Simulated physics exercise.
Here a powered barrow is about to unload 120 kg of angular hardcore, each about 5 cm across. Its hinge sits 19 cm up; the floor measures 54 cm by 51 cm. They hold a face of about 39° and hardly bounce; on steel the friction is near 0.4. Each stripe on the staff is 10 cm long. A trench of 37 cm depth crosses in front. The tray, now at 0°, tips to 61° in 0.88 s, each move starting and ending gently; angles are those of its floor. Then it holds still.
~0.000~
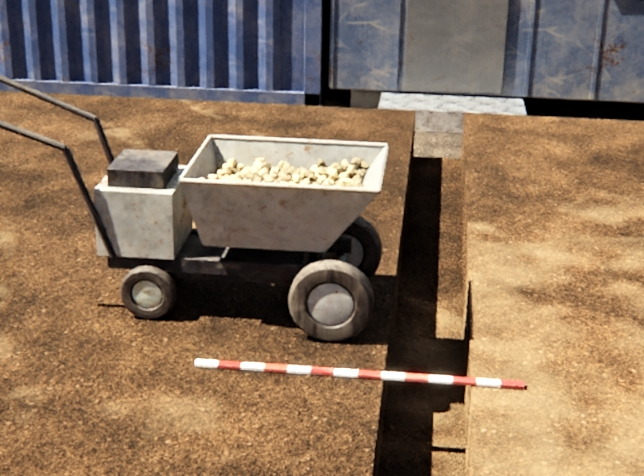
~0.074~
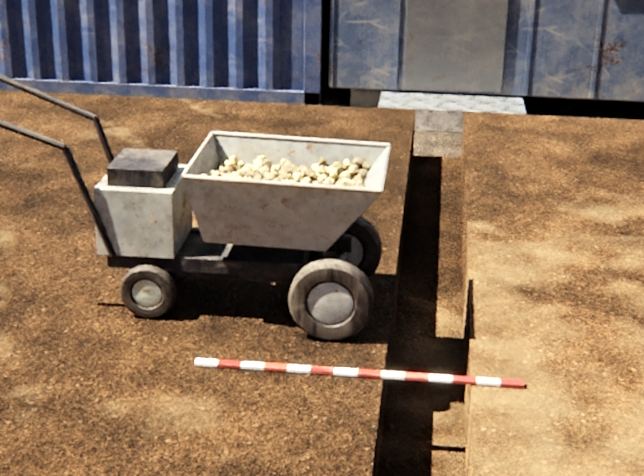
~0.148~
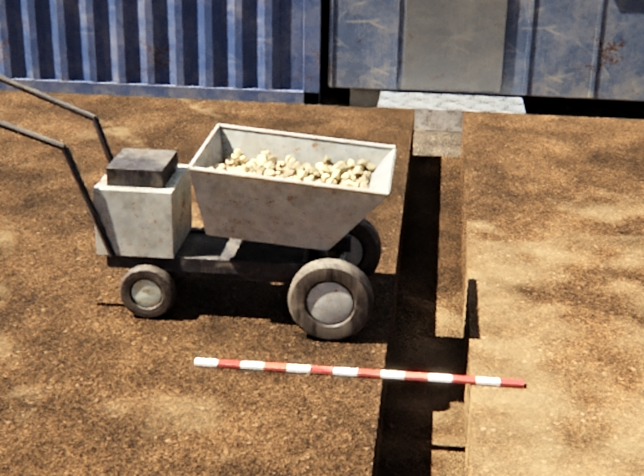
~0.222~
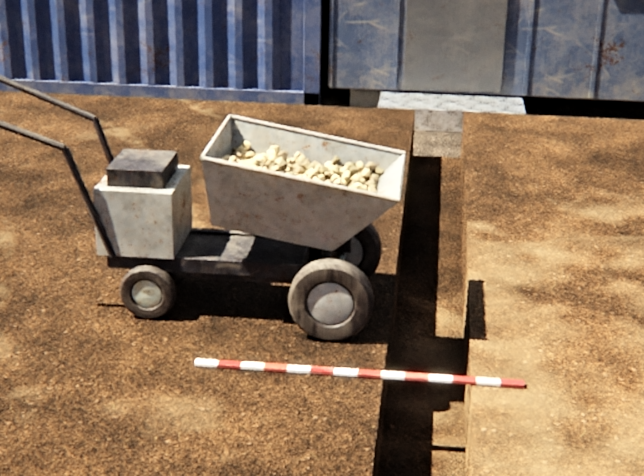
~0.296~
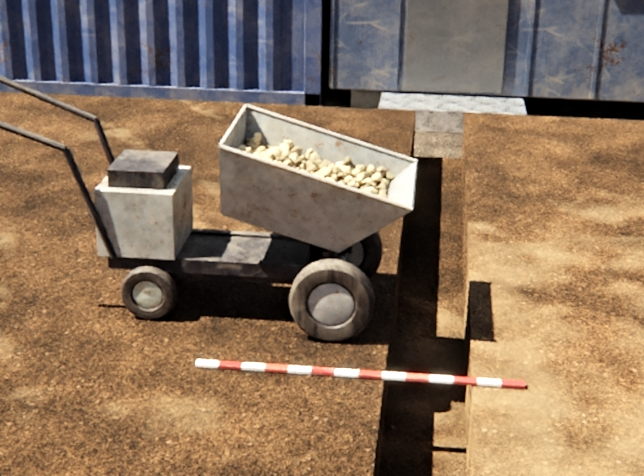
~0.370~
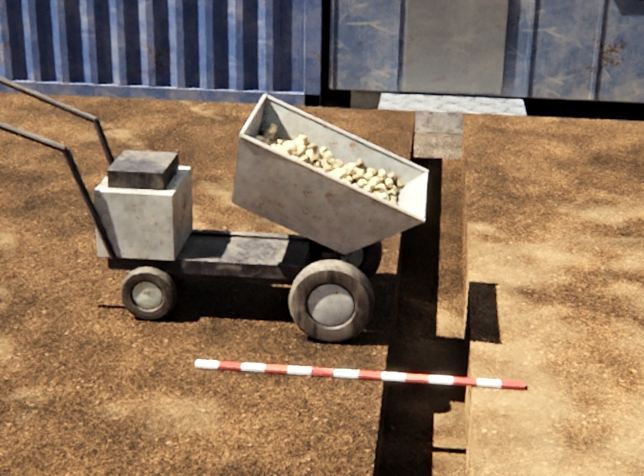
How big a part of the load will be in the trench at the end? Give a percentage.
Roughly 5 per cent ends in the trench.
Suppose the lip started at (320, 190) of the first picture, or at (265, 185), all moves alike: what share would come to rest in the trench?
About 30 and 25 per cent.
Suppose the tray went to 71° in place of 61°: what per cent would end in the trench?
It would be near 30 per cent.
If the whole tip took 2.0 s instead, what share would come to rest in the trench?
It would be near 10 per cent.
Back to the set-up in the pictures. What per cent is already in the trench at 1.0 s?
About 0 per cent by then.
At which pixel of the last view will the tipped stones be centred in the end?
Around (506, 319).
After 0.7 s the floor is at 51°; 100 % in the tray; the foremost stones are at (433, 233).
After 1.0 s the floor is at 61°; 97 % in the tray, 1 % in the trench, 2 % past the trench; the foremost stones are at (495, 300).
After 1.3 s the floor is at 61°; 78 % in the tray, 1 % in the trench, 21 % past the trench; the foremost stones are at (576, 331).
After 3.3 s the floor is at 61°; 70 % in the tray, 5 % in the trench, 25 % past the trench; the foremost stones are at (605, 325).
